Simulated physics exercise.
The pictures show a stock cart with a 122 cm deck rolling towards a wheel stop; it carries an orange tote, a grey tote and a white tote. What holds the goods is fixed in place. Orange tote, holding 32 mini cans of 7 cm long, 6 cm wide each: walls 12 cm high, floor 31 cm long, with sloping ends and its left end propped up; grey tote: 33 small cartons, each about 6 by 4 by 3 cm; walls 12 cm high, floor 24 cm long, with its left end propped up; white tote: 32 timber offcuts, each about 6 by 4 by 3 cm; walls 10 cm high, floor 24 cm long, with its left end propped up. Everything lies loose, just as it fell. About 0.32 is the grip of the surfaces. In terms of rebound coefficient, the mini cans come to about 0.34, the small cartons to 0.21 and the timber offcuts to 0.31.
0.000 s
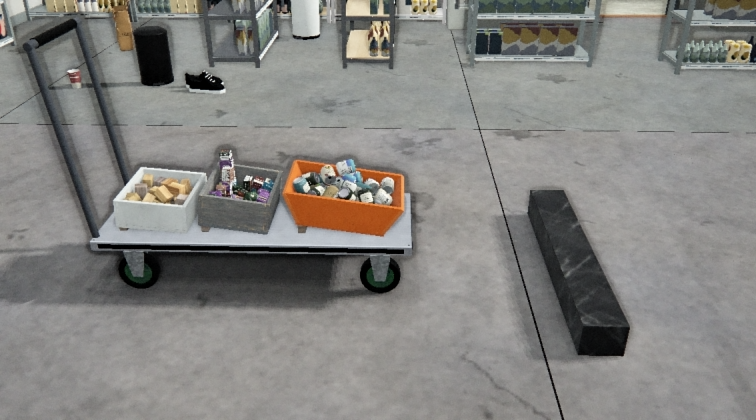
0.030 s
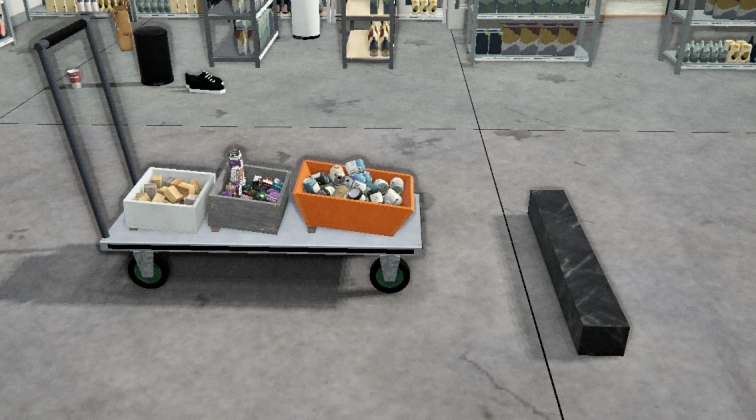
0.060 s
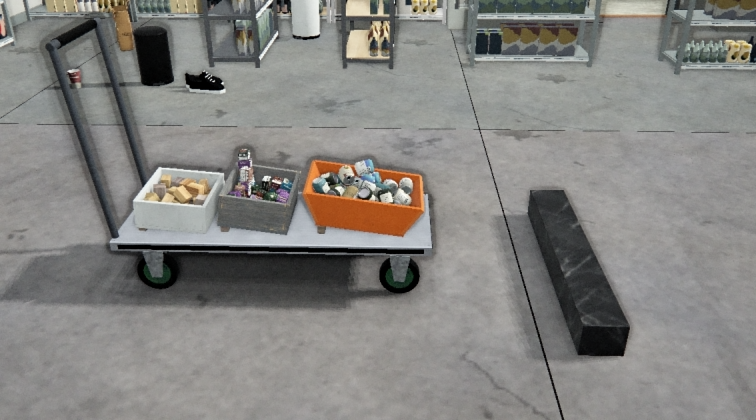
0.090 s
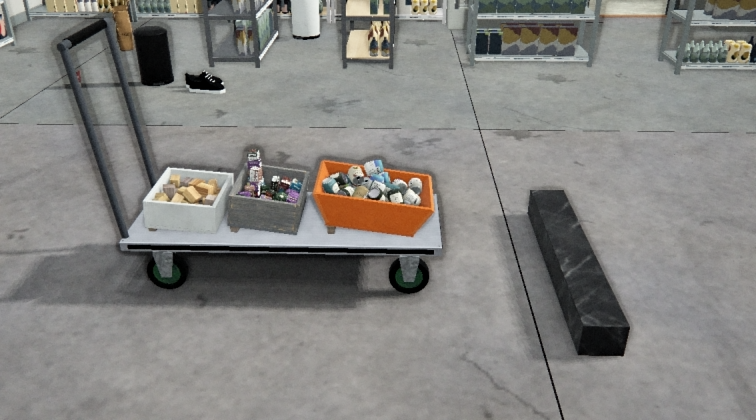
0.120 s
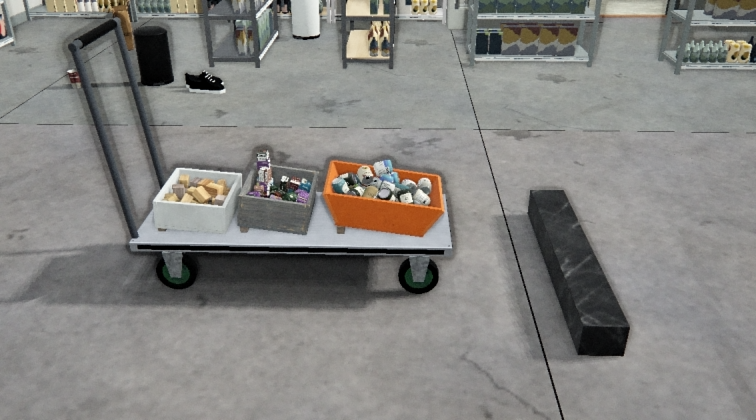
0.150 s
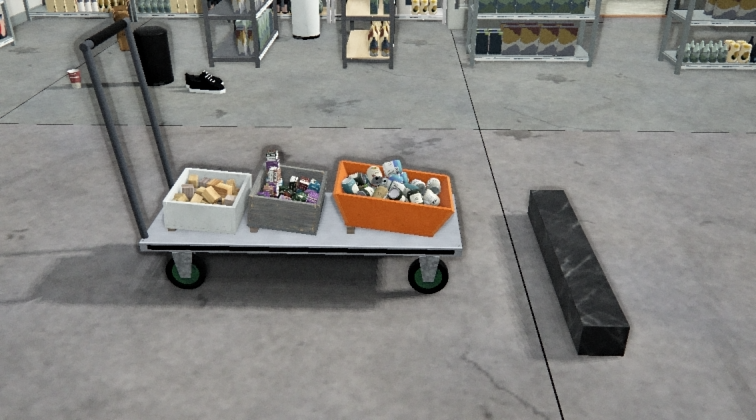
A flat cart carrying a white, a grey and an orange tub, each filled with small loose items, rolled slowly to the right across a grey floor, drawing nearer to a dark block lying there.
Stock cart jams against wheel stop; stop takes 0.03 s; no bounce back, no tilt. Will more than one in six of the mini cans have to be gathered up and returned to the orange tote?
The dropped share sits below one sixth.
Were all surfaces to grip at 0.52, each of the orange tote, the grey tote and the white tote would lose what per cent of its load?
Orange tote 10%, grey tote 10%, white tote 0%.
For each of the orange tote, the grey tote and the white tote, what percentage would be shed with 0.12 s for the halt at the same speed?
Orange tote 10, grey tote 0, white tote 0 %.
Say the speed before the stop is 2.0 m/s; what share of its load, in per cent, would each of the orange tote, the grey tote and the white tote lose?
Then the orange tote sheds 20 per cent of its load, the grey tote 10 per cent, and the white tote 0 per cent.
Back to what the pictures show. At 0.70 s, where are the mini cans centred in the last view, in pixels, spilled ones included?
Pixel (518, 198), give or take.
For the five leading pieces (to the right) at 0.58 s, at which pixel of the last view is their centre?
Roughly at (544, 194).
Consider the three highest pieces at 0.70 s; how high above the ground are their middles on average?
I'd say near 42 cm.
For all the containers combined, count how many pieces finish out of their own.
3 or so.
After 0.48 s, impact.
After 0.58 s, the orange tote has all 32, the grey tote has all 33 and the white tote has all 32.
After 0.70 s, the orange tote has all 32, the grey tote is down by 1 of 33 and the white tote has all 32.
After 0.93 s, the orange tote is down by 1 of 32, the grey tote is down by 2 of 33 and the white tote has all 32.
When it is over (at 1.43 s), the orange tote is down by 1 of 32, the grey tote is down by 2 of 33 and the white tote has all 32. Asked share, 1 of 32, 3 per cent.
